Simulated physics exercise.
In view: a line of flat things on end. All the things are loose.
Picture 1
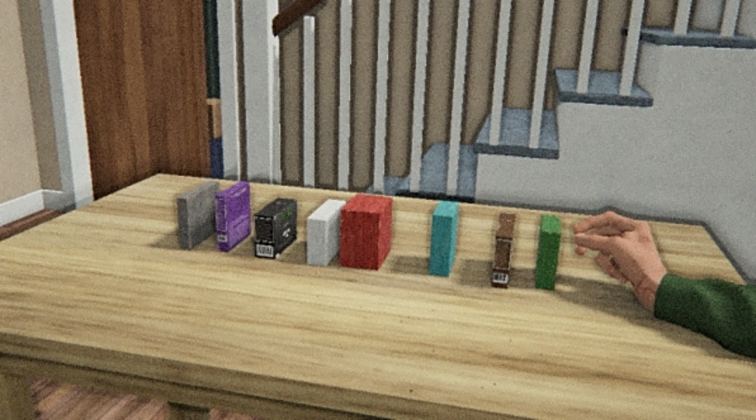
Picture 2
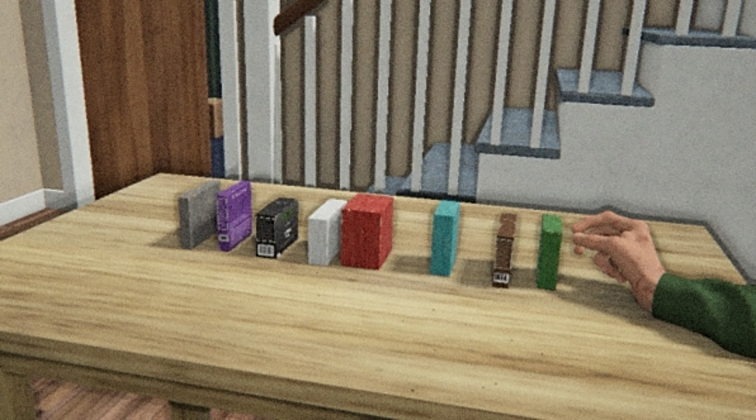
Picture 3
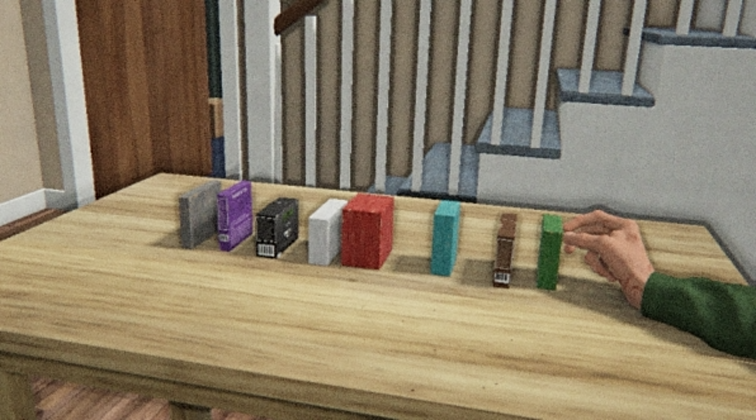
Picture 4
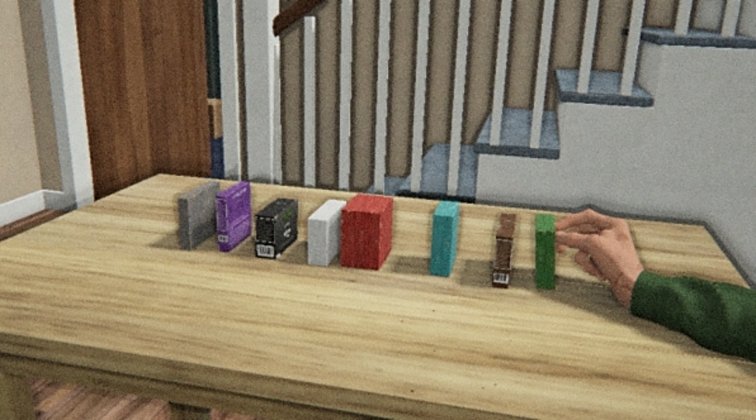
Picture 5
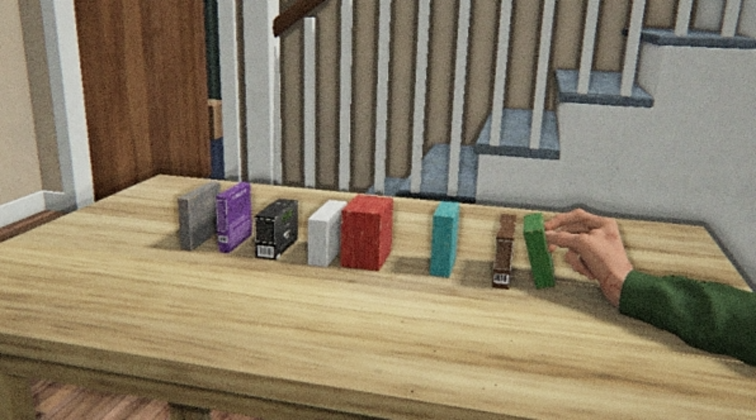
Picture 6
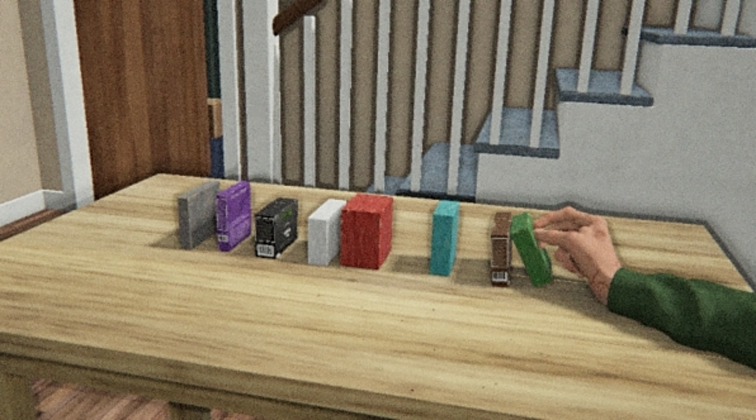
On a wooden table by a staircase, a hand pushes the green board leftward, tilting it against the brown packet, which leans slightly.
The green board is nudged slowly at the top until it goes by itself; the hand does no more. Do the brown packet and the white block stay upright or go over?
The brown packet tips over and the white block stays upright.
Then, 0.20 s later than the last frame, green board 62° over; brown packet tilted by 57° near (477, 251); turquoise board tilted by 4°.
Then, 0.40 s later than the last frame, green board 65° over; brown packet on its side near (470, 257); turquoise board tilted by 46°.
Then, 1.10 s later than the last frame, green board 66° over; brown packet on its side near (469, 262); turquoise board tilted by 44°.
Then, 2.40 s later than the last frame, green board 66° over; brown packet on its side near (469, 262); turquoise board tilted by 43°.
When it is over, lying over on the table, brown packet and turquoise board; the other 4 as before. End places, in pixels of the last picture, brown packet near (469, 262), white block near (328, 231).
